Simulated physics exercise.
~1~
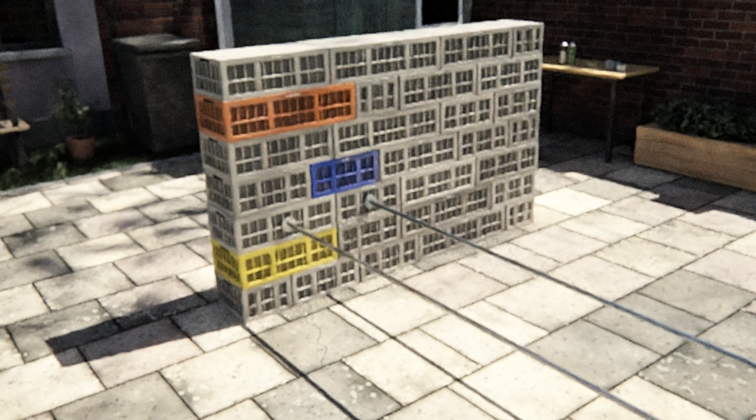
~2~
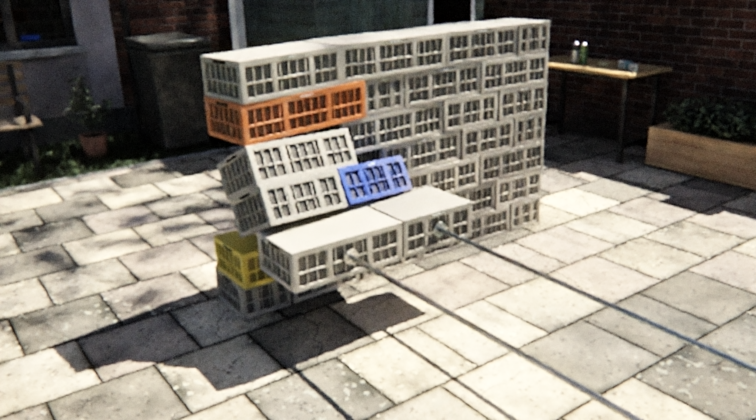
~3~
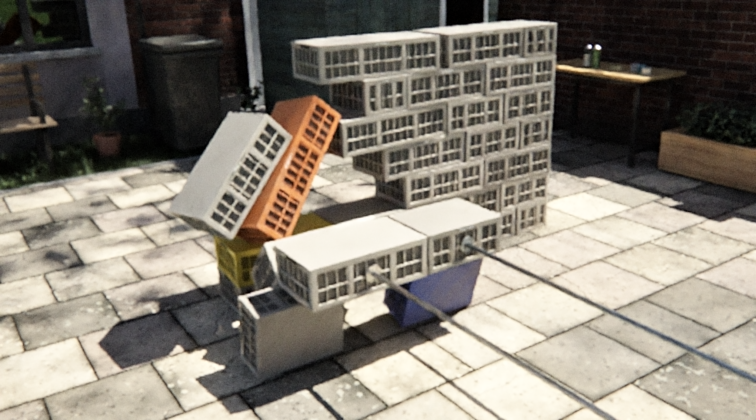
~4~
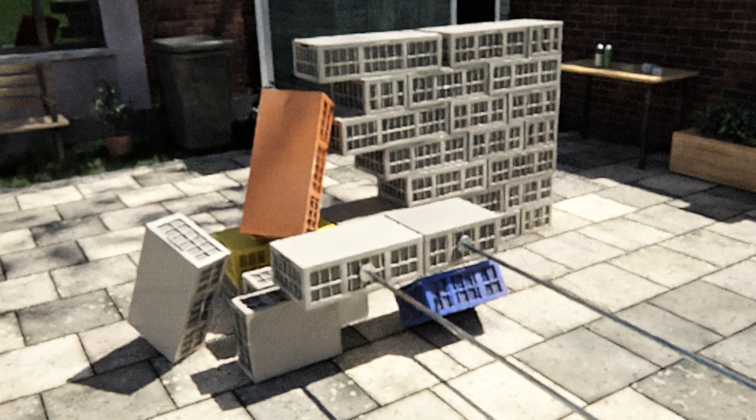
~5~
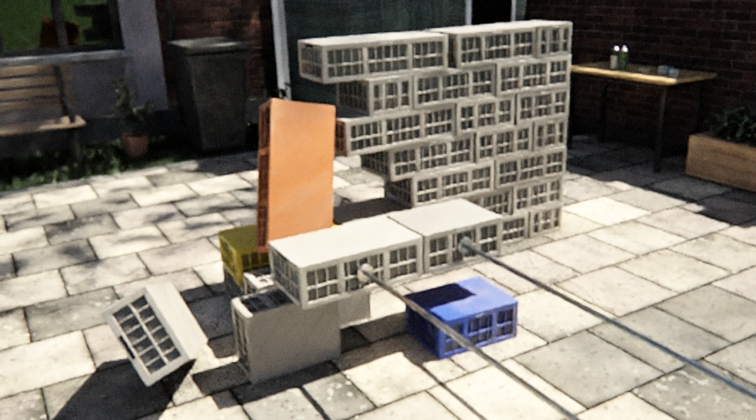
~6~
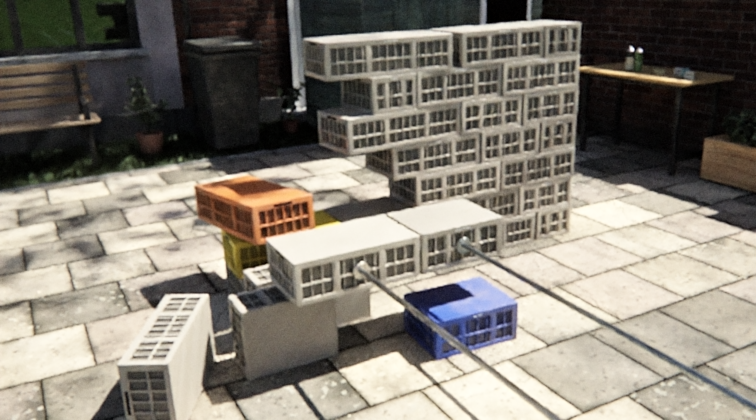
Two thin rods draw a pair of neighbouring grey crates out of a wall of stacked crates on a sunlit stone patio, seen from slightly above and to one side. An orange crate sits high at the left end, a blue one nearer the middle and a yellow one low at the left. As the pair slides out level, the crates above sag, and the blue one tips and drops to the paving. A grey crate tumbles off to the left, while the orange one tilts upright, then falls flat above the yellow. The pair stays held out, and the stepped remainder stands.
